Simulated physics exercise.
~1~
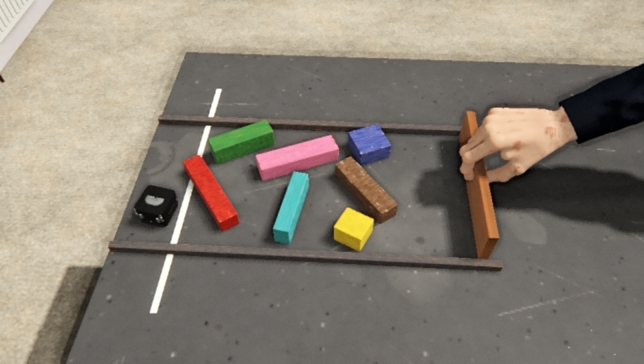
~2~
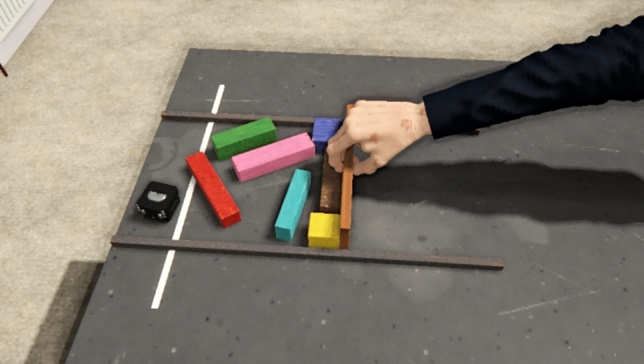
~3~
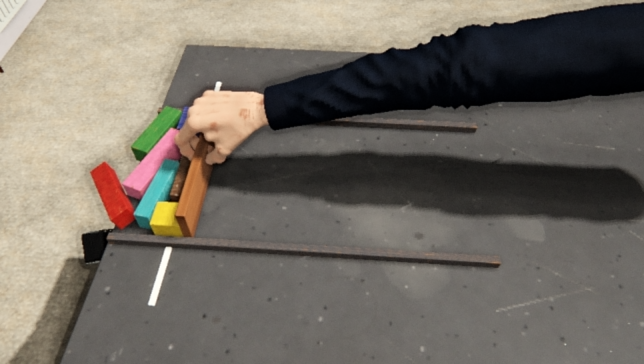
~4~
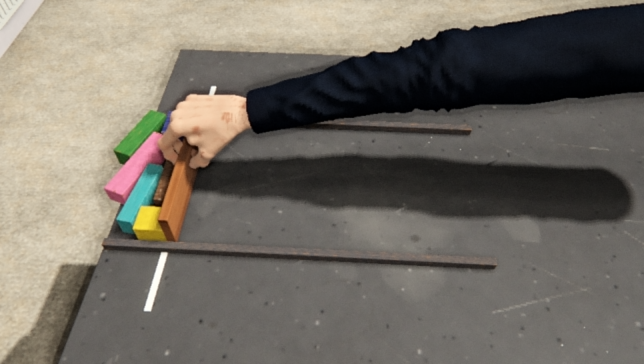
Hand sweeping a wooden board left along a channel, bunching coloured blocks at the table's edge, the red bar and black case going over.
